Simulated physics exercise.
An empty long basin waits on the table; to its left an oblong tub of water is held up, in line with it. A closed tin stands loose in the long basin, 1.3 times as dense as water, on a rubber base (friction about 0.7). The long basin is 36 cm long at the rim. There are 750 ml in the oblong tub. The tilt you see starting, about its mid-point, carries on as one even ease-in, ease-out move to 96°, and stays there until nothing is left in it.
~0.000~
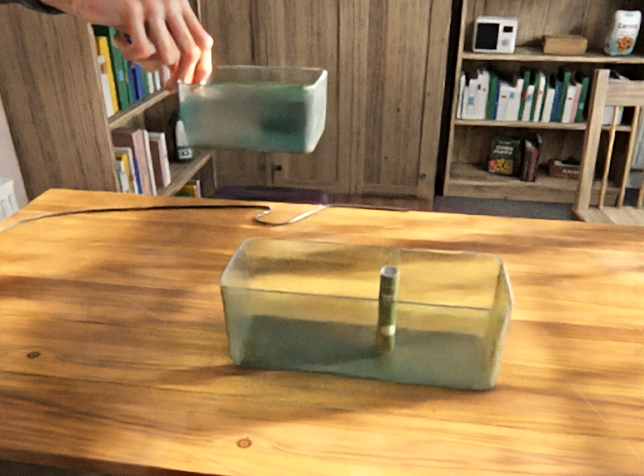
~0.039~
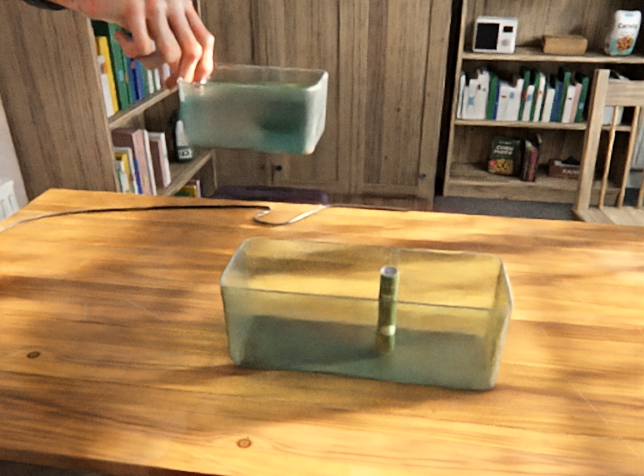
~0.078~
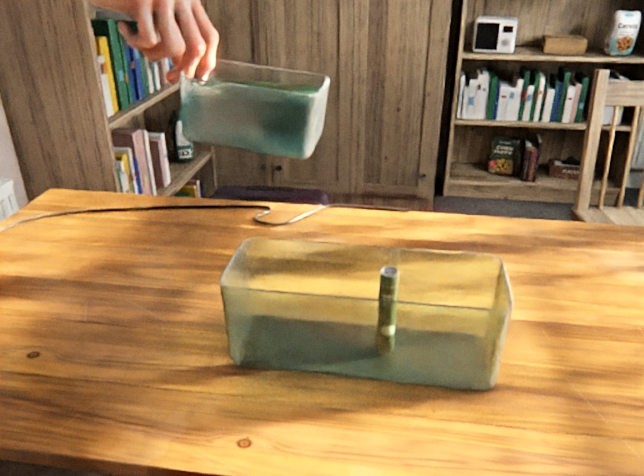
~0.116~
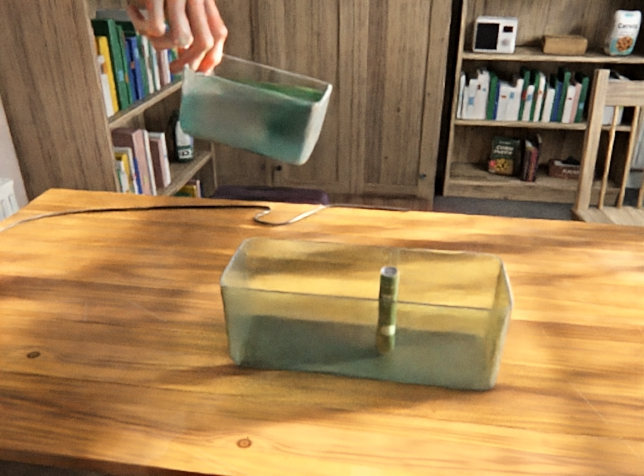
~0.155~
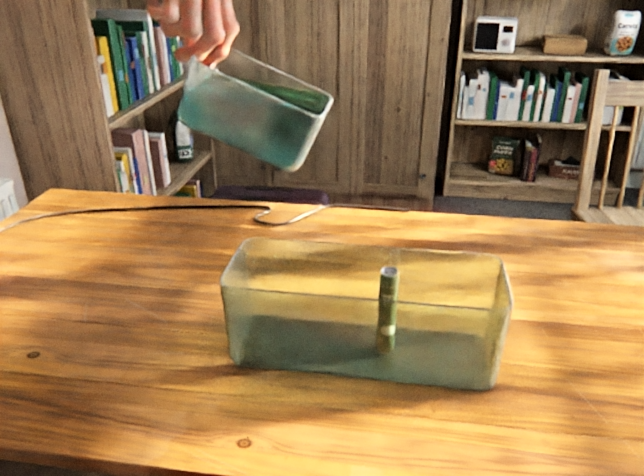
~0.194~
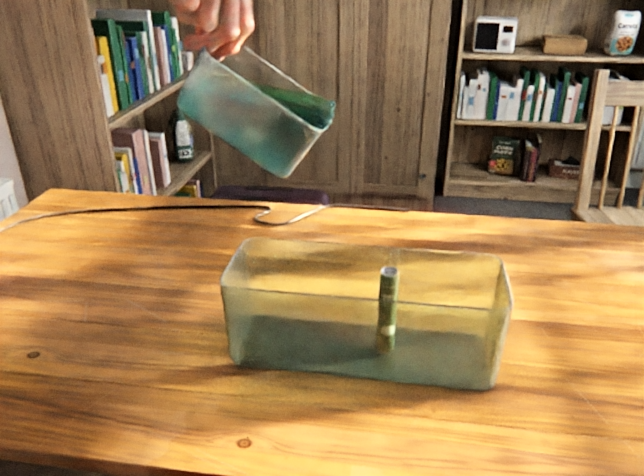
A hand at the upper left holds a small frosted, oblong tub of blue-green water above a sunlit wooden table, seen from slightly above in a room with wooden cupboards and bookshelves. On the table sits a long, clear, greenish basin with a slim, dark greenish cylinder standing inside. The hand tilts the tub steadily, its right end dipping and water shifting rightward, while the camera stays still.
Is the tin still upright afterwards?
The tin falls.
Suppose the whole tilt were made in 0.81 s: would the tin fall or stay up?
Then it stays up.
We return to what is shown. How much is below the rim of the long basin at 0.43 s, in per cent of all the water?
Some 12 per cent.
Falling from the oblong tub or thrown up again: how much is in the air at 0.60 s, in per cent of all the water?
Near 10 in a hundred.
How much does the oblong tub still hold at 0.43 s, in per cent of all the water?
Near 22 in a hundred.
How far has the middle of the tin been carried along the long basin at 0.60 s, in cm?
About 2 cm.
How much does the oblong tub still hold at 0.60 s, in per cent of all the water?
Near 5 in a hundred.
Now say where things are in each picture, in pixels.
In the first picture, it leans 0°; its right rim is at (321, 80); the water meets the walls at (195, 88) and (320, 92); the long basin's rim runs from (232, 261) to (507, 283); the tin's top is at (389, 275).
In the second picture, it leans 2°; its right rim is at (322, 82); the water meets the walls at (195, 88) and (320, 93).
In the third picture, it leans 6°; its right rim is at (324, 88); the water meets the walls at (196, 86) and (321, 95).
In the fourth picture, it leans 13°; its right rim is at (326, 97); the water meets the walls at (197, 84) and (324, 99).
In the fifth picture, it leans 23°; its right rim is at (327, 109); the water meets the walls at (196, 85) and (328, 102).
In the sixth picture, it leans 34°; its right rim is at (326, 123); the water meets the walls at (196, 80) and (322, 110); 4 per cent is over the edge.
Then, 0.43 s in, the tilt is 93° and 23 per cent is still to pour; the tin stands where it began.
Then, 0.60 s in, the tilt is 96° and 5 per cent is still to pour; the tin leans 14°.
Then, 0.78 s in, the tilt is 96° and 2 per cent is still to pour; the tin lies on its side.
Then, 0.98 s in, the tilt is 96° and 0 per cent is still to pour; the tin lies on its side.
Finally, the tin lies on its side.
